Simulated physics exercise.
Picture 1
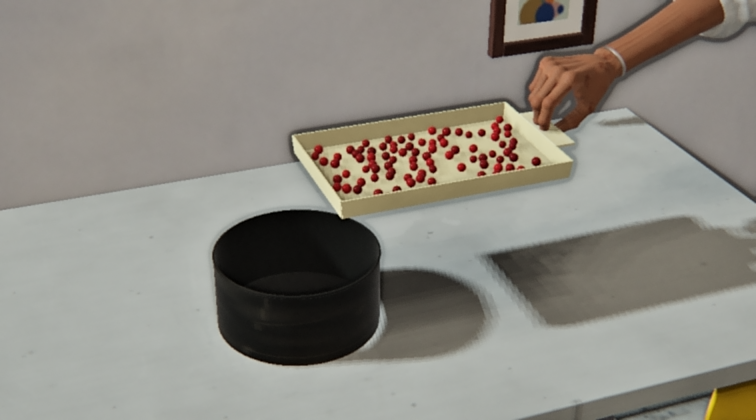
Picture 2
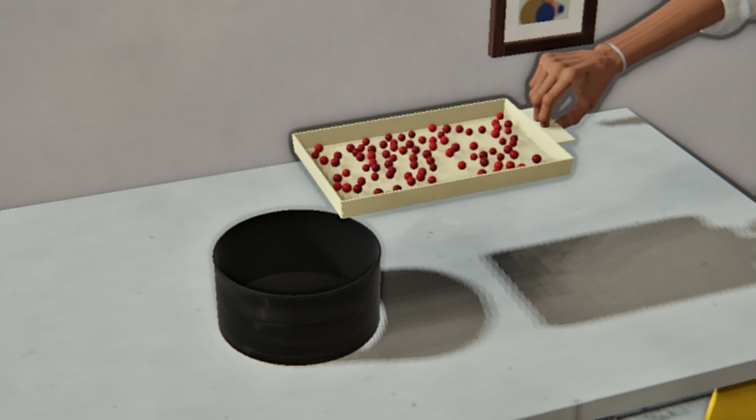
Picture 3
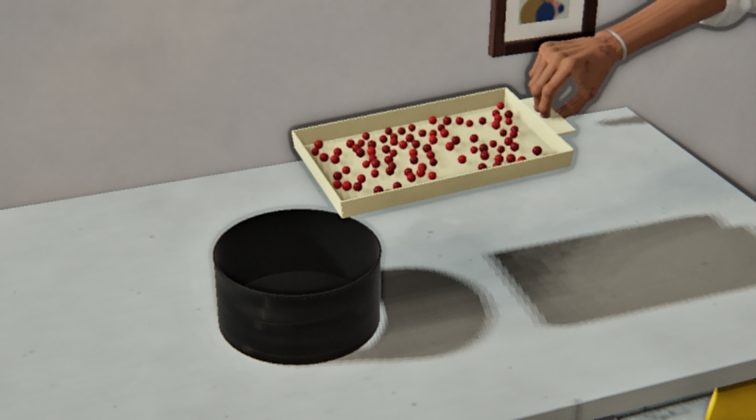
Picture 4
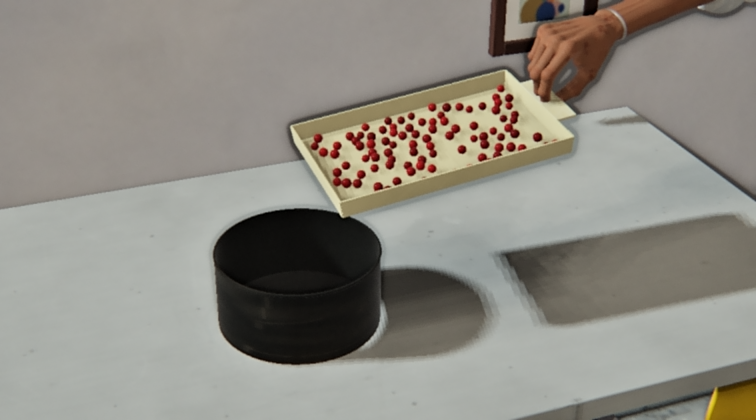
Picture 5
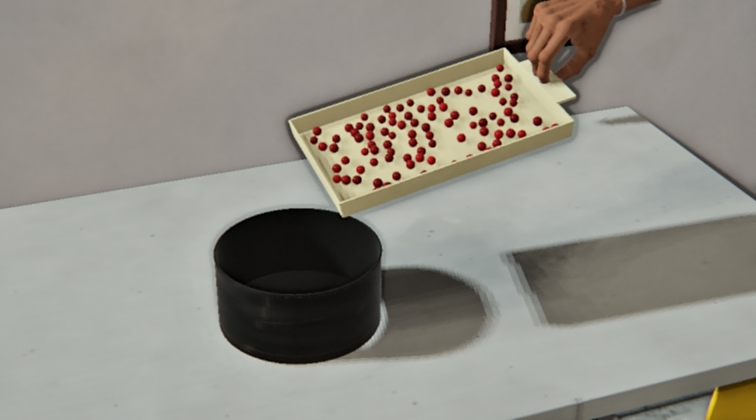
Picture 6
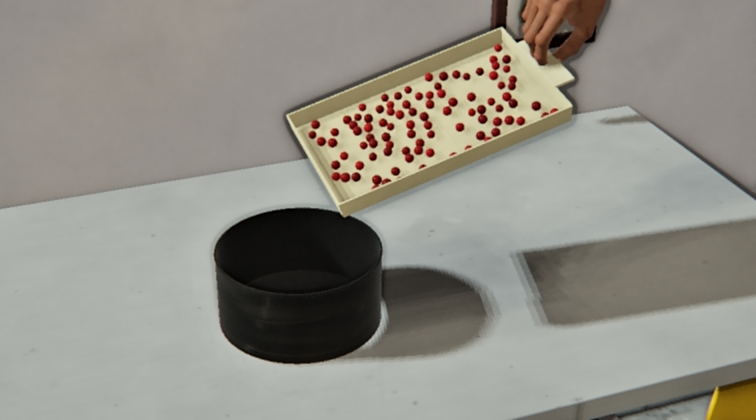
Above a pale tabletop, a hand gradually tilts a tray of red berries beside a black pot.
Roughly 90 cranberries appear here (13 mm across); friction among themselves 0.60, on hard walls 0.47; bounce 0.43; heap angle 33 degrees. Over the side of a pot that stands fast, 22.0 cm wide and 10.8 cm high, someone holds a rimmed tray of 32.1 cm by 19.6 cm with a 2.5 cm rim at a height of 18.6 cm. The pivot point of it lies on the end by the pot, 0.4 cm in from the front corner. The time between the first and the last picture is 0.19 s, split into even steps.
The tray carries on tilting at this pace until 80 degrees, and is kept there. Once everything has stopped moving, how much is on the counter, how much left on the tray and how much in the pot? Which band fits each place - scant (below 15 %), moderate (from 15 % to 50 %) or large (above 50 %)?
Result: Counter: A good amount; tray: A good amount; pot: A good amount.
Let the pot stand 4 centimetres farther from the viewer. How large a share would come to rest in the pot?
With that change it comes to something like 5 in a hundred.
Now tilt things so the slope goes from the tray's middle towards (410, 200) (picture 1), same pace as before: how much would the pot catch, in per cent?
Near 10 percent, give or take.
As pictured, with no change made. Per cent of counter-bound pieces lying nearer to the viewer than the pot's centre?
Some 100 per cent.
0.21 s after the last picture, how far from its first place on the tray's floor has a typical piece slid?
It has moved some 4 cm from its start.
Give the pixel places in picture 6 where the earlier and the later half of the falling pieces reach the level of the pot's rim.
Earlier half at about (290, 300), later half at about (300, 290) in pixels.
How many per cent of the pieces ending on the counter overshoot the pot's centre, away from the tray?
Share: Around 100 %.
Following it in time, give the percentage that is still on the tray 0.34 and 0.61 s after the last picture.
Roughly 100 then 40.
Then, 0.21 s after the last picture, tilt 51 degrees; the tray holds 100 %, the pot 0 %.
Then, 0.34 s after the last picture, tilt 71 degrees; the tray holds 100 %, the pot 0 %.
Then, 0.61 s after the last picture, tilt 80 degrees; the tray holds 40 %, the pot 20 %.
In the end, counter 40 %, tray 30 %, pot 30 %.
